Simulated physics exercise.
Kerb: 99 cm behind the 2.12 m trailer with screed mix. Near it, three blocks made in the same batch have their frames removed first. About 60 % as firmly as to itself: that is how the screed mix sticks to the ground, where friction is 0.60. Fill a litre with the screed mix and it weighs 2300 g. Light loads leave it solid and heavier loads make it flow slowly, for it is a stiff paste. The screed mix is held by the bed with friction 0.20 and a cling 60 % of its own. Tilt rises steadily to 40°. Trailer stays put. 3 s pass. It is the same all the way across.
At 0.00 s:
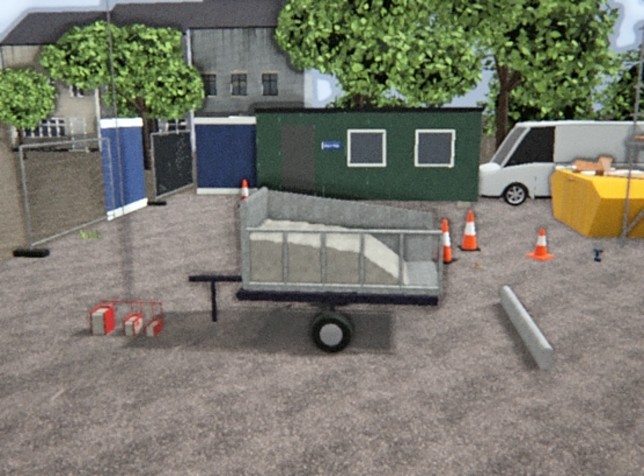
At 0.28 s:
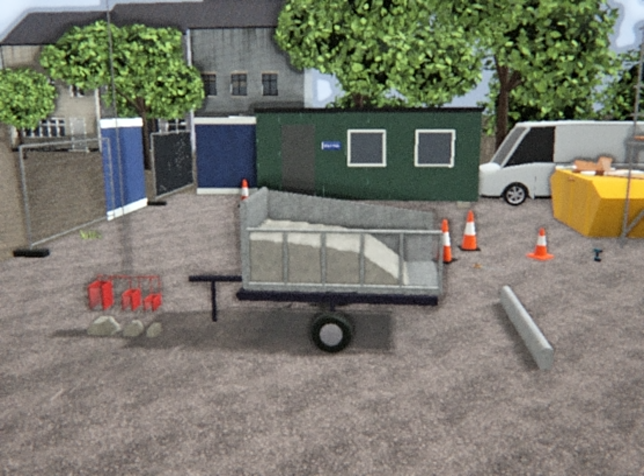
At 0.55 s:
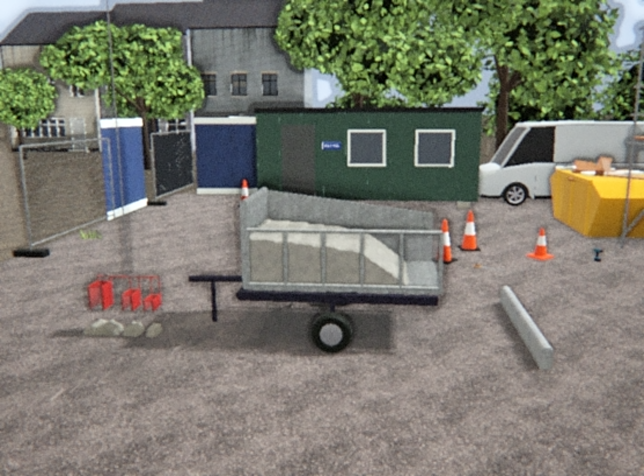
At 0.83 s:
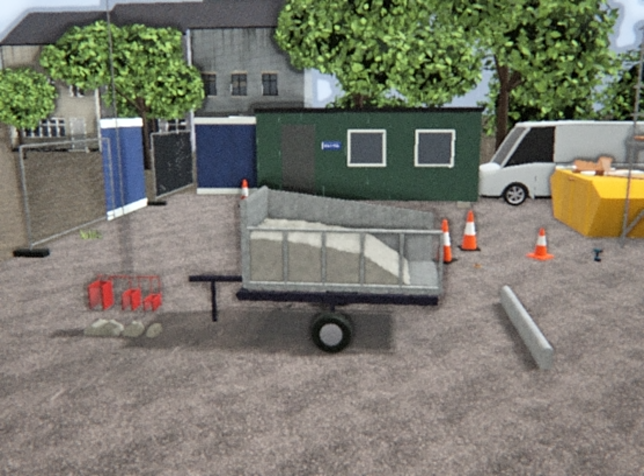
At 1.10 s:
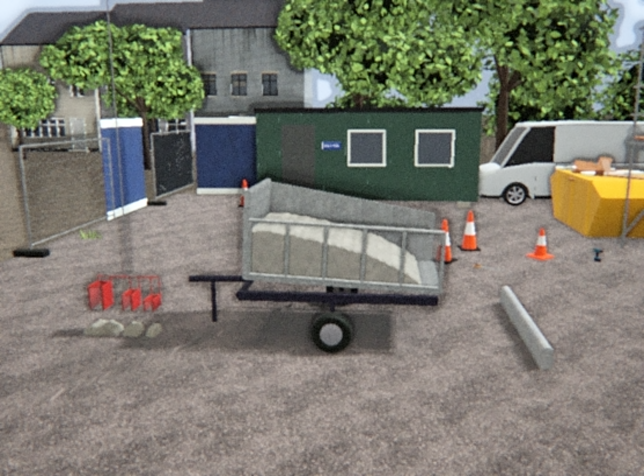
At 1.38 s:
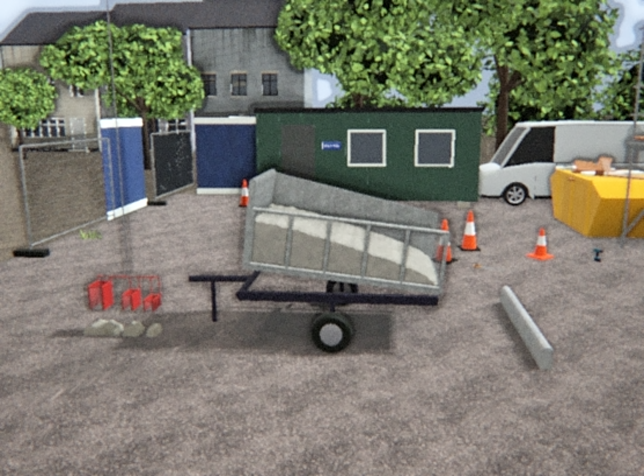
In a gravel yard with a green cabin and a grey trailer, red holders lift off three small pale blocks at left, which slump into low mounds; then the trailer's bed, holding pale mix, tilts slightly, its left end rising.
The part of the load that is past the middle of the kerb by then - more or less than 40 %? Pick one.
Less.
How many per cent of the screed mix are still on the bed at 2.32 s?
Share at that time: About 75 %.
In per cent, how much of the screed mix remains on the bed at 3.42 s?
Around 22 %.
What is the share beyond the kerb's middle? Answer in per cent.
The figure comes to about 35 percent.
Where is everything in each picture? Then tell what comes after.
Top of the high end at (247, 204), tilt 0 degrees; leading edge of the screed mix at (405, 284); blocks stand 26 cm, 17 cm, 11 cm (left to right), in the first picture.
Top of the high end at (247, 204), tilt 0 degrees; leading edge of the screed mix at (405, 284); blocks stand 16 cm, 12 cm, 9.8 cm (left to right), in the second picture.
Top of the high end at (247, 204), tilt 0 degrees; leading edge of the screed mix at (405, 284); blocks stand 12 cm, 11 cm, 9.3 cm (left to right), in the third picture.
Top of the high end at (247, 203), tilt 0 degrees; leading edge of the screed mix at (407, 284); blocks stand 12 cm, 11 cm, 9.2 cm (left to right), in the fourth picture.
Top of the high end at (251, 194), tilt 3 degrees; leading edge of the screed mix at (418, 282); blocks stand 12 cm, 11 cm, 9.2 cm (left to right), in the fifth picture.
Top of the high end at (256, 183), tilt 6 degrees; leading edge of the screed mix at (436, 283); blocks stand 12 cm, 11 cm, 9.2 cm (left to right), in the sixth picture.
After 2.32 s, the tilt is 18 degrees, 76 % is on the bed and 0 % past the kerb's middle.
After 3.42 s, the tilt is 31 degrees, 22 % is on the bed and 14 % past the kerb's middle.
After 4.53 s, the tilt is 40 degrees, none is on the bed and 34 % past the kerb's middle.
After 5.63 s, the tilt is 40 degrees, none is on the bed and 35 % past the kerb's middle.
After 7.33 s, at the end, the tilt is 40 degrees, none is on the bed and 35 % past the kerb's middle.
